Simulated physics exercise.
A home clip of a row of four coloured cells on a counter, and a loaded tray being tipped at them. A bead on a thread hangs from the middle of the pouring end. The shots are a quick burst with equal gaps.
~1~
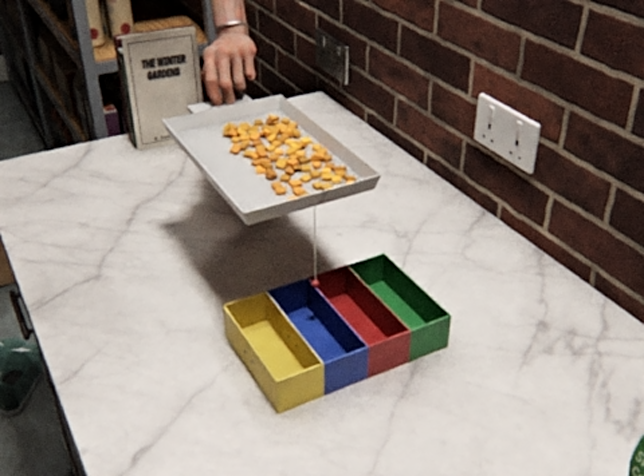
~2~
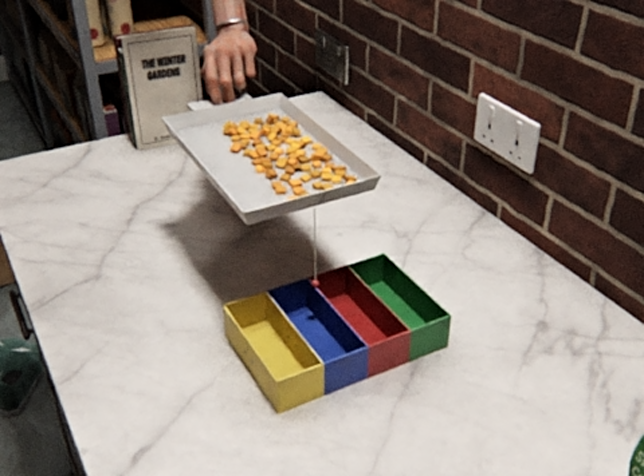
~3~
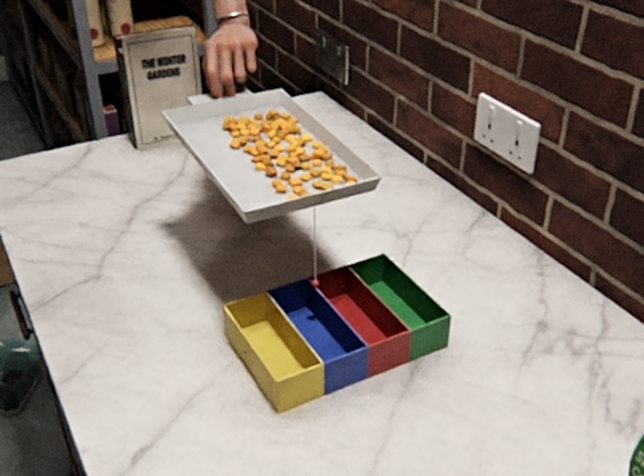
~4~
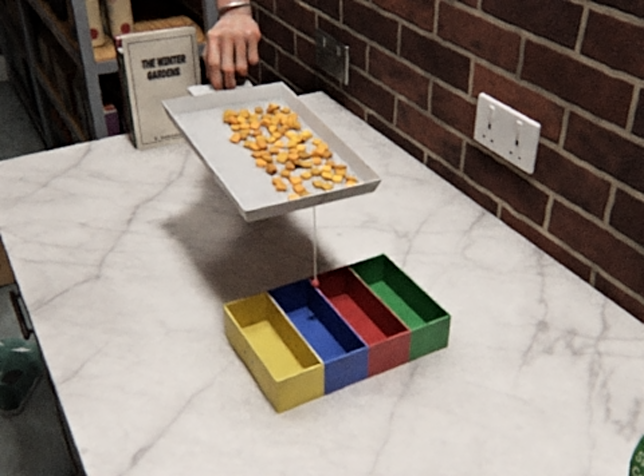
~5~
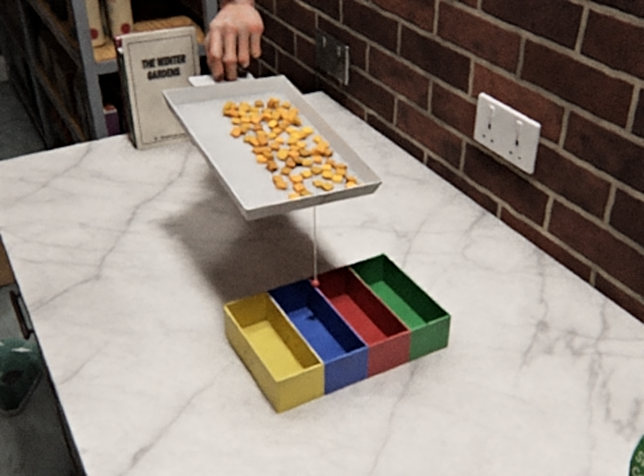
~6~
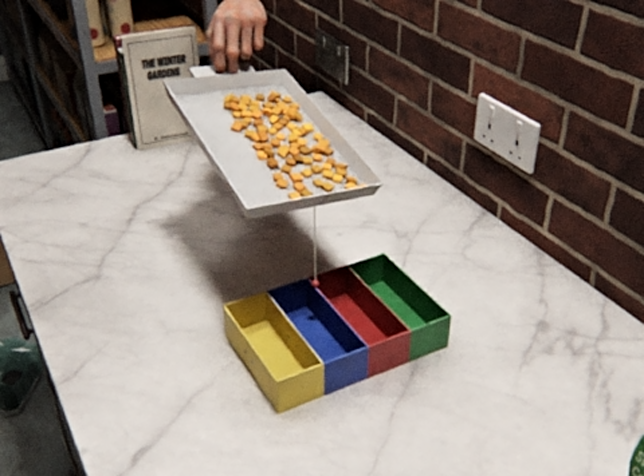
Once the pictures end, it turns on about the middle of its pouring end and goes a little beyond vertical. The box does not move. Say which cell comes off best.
The green cell gets the most.
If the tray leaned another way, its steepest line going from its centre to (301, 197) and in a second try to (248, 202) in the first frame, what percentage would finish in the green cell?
First some 10, then 0 per cent.
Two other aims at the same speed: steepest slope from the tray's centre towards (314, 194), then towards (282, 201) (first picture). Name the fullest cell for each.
First the red cell, then the yellow cell.
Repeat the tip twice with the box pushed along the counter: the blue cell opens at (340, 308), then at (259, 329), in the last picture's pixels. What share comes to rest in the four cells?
The first gives 100 %, the second 10 %.
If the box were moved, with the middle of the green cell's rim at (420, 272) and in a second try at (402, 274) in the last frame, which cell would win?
At the first place red, at the second the red one.
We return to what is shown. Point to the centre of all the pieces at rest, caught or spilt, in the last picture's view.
Around (383, 308).
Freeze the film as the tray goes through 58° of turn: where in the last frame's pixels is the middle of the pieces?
Near (334, 142).
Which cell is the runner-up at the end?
In second place: Red.
Just after the last frame, tray tipped steeply; every one on the tray.
A moment on, tray tipped right over; about a tenth on the tray; roughly half in the green cell; roughly a quarter in the red cell; roughly a quarter falling or outside the box.
Further on, tray tipped past a quarter turn; the larger part in the green cell; roughly a quarter in the red cell; just a few falling or outside the box.
When it is over, tray tipped past a quarter turn; the larger part in the green cell; roughly a quarter in the red cell; not one in the yellow cell; not one in the blue cell; just a few outside the box.
